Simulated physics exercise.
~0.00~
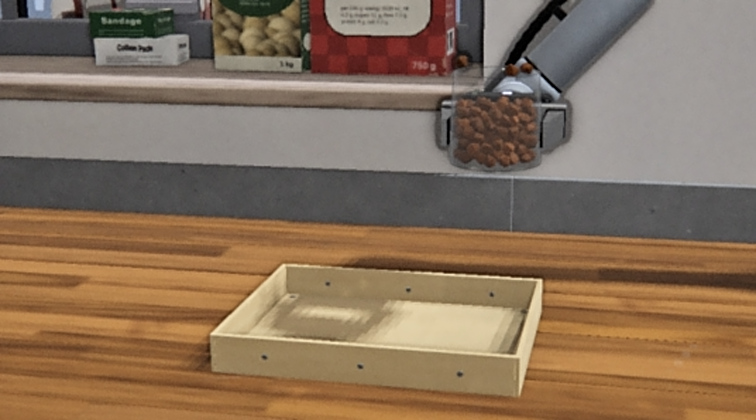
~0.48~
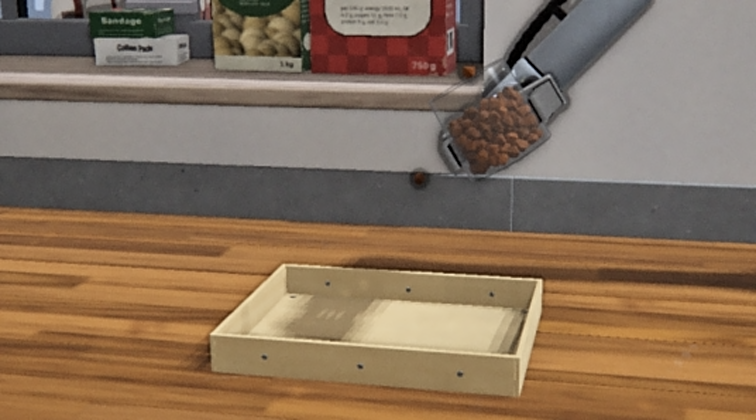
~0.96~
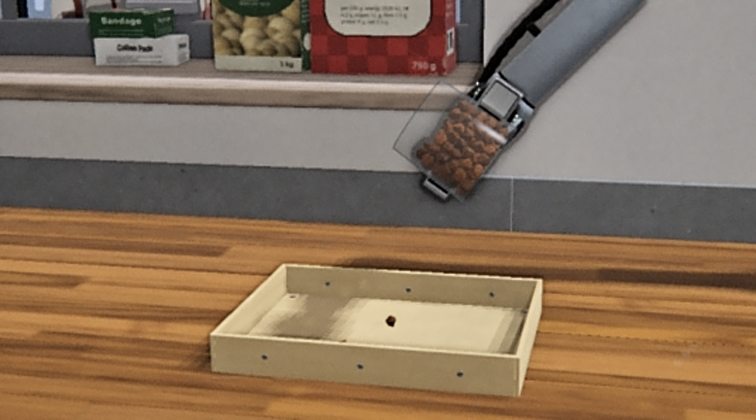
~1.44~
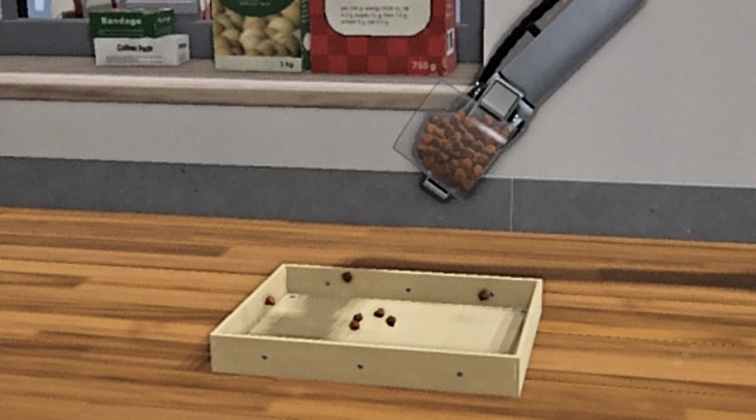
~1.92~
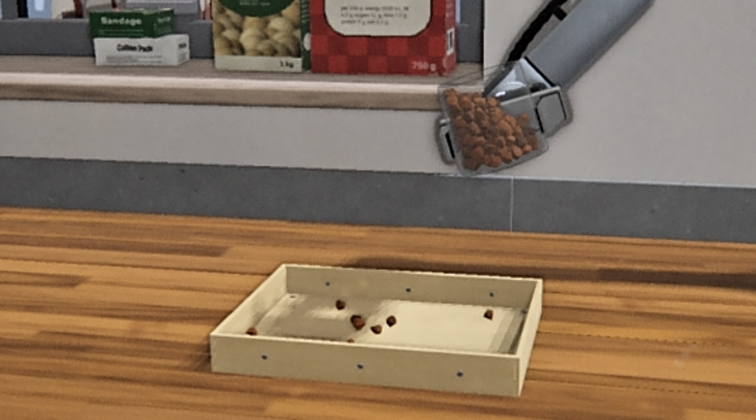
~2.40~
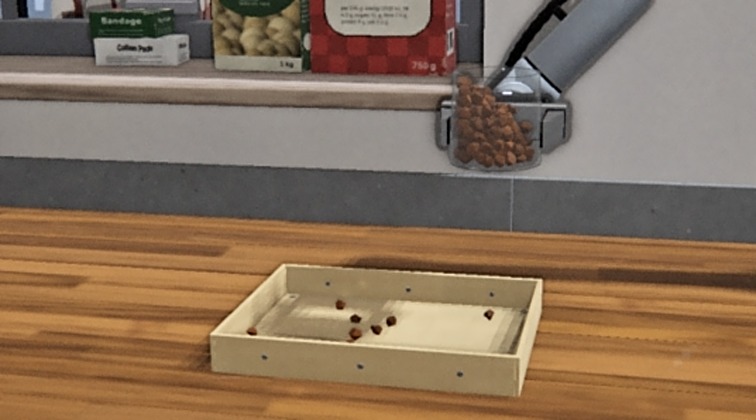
A clear tumbler full of reddish-brown pellets hangs upright in a grey robotic gripper at the upper right, above a wooden table seen from the front and slightly above. Below it sits a shallow, pale wooden tray, empty at first, with boxes on a shelf behind. The gripper tips the tumbler toward the left and lowers it slightly, and a first few pellets drop. More land and scatter across the tray while the tumbler stays tilted. The gripper then turns it back upright, still mostly full, leaving only a handful of pellets in the tray.
